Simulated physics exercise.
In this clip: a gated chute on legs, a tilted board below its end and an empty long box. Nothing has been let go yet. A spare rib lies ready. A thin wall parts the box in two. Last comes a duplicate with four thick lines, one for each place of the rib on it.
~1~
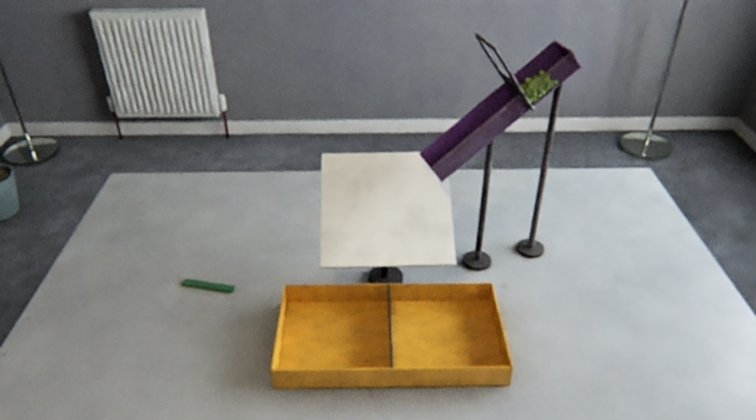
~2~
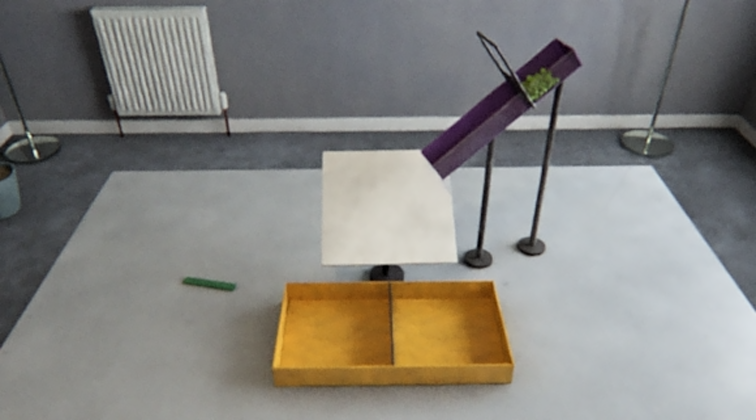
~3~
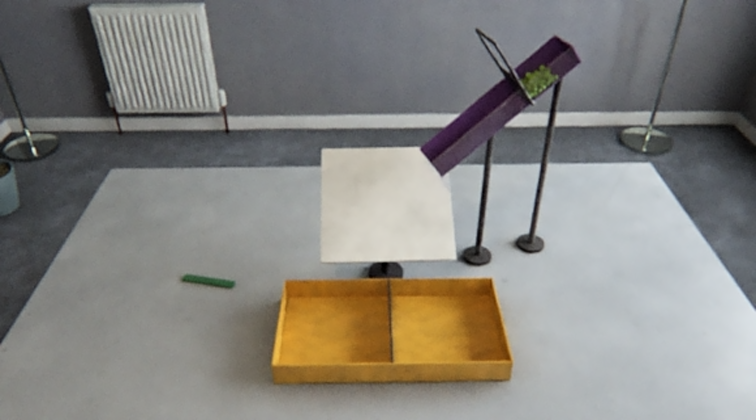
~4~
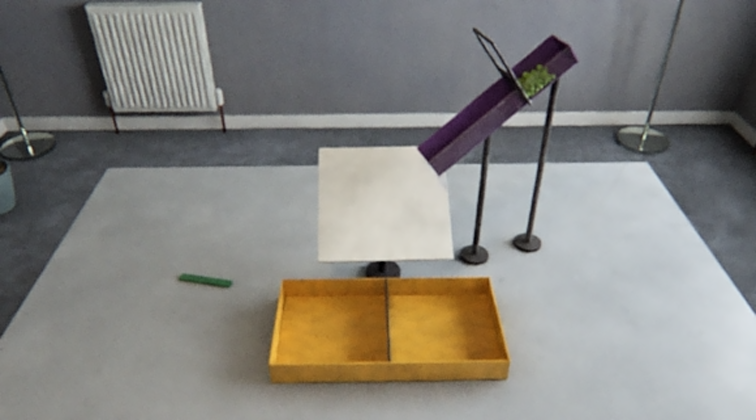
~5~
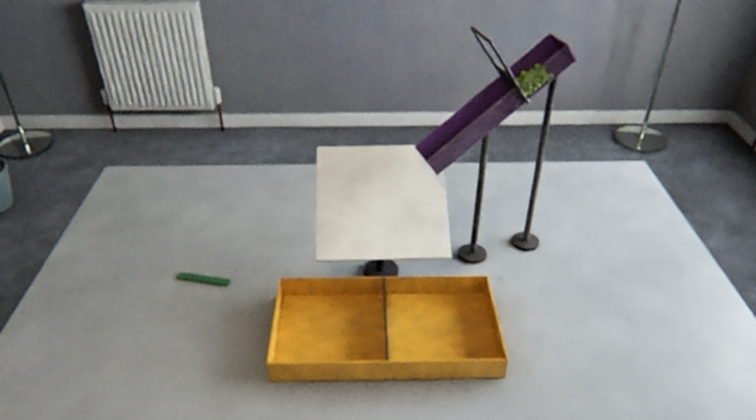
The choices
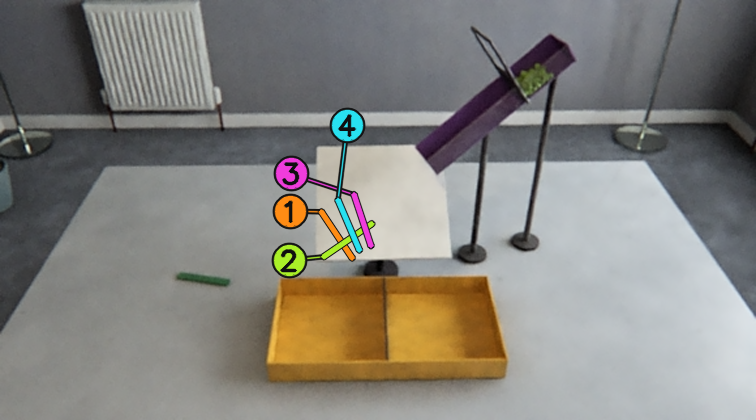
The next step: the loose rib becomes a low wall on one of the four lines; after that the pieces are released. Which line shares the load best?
3 works best here.
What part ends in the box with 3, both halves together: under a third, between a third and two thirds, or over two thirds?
It is over two thirds.
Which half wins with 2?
More lands on the left.
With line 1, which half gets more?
Left.
On the marked copy, line 1 from (321, 211) to (352, 257); line 2 from (371, 223) to (323, 256); line 3 from (354, 194) to (370, 245); line 4 from (338, 200) to (359, 250).
With 1, of what is caught, all but a few in the left half, only a few in the right.
With 2, of what is caught, the bulk in the left half, a small share in the right.
With 3, of what is caught, close to a third in the left half, close to two thirds in the right.
With 4, of what is caught, the bulk in the left half, close to a quarter in the right.
